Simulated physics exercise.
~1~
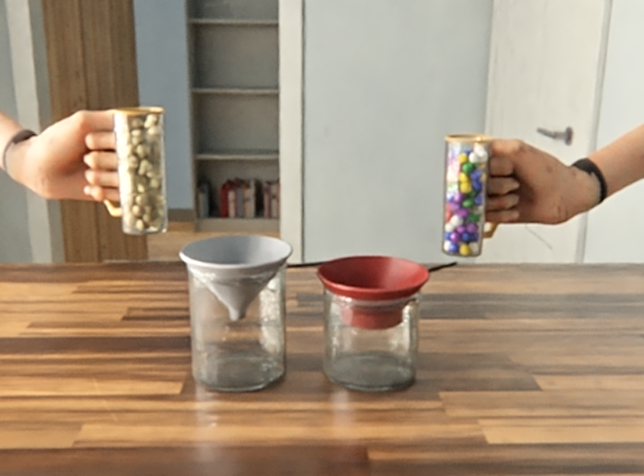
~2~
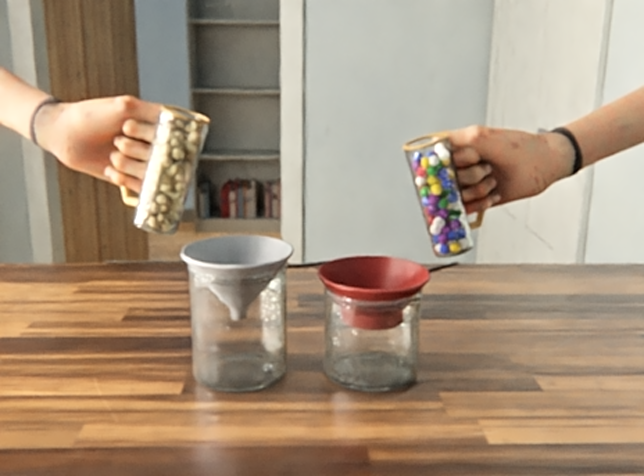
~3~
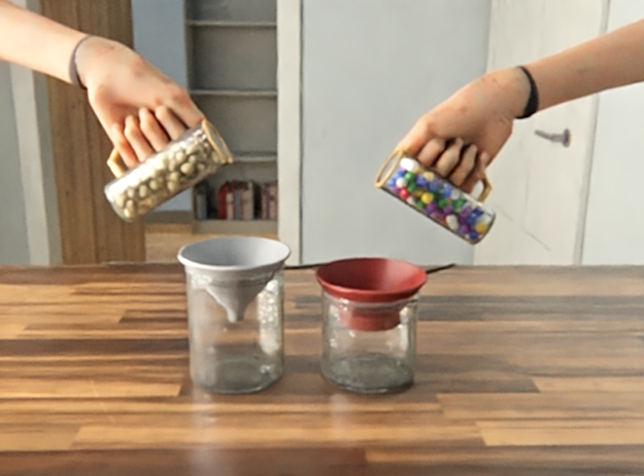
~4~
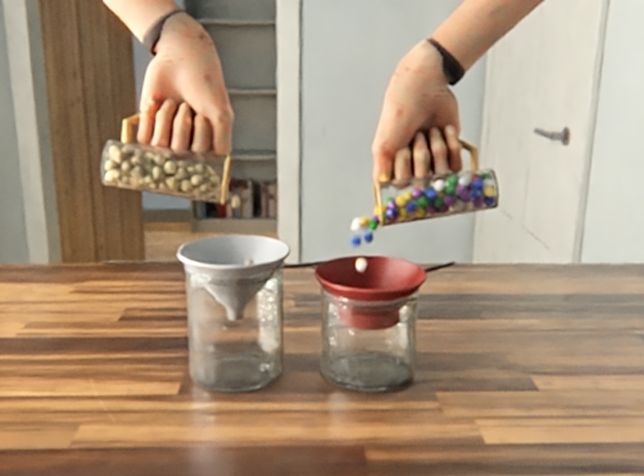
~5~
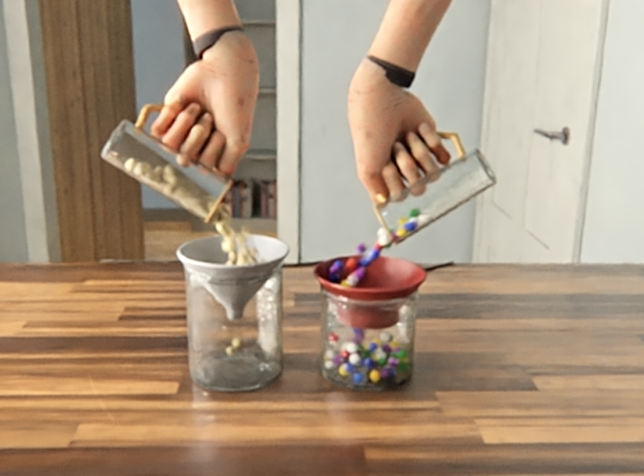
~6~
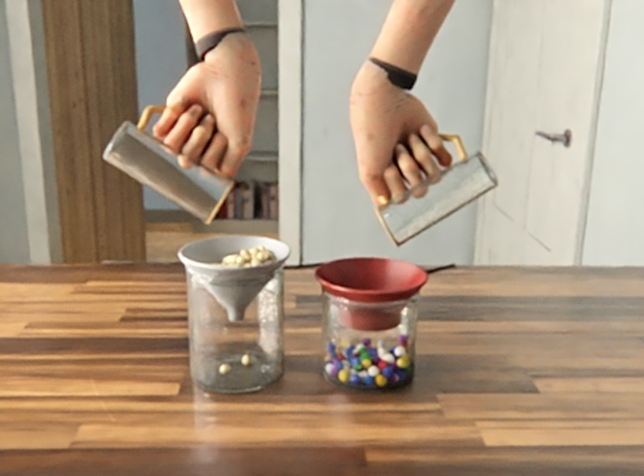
On a striped wooden table, two hands tipped glass cups over funnels in jars, and while the colourful beads on the right all ran through the red funnel, most of the pale ones on the left stayed stuck in the grey funnel, only a few dropping below.
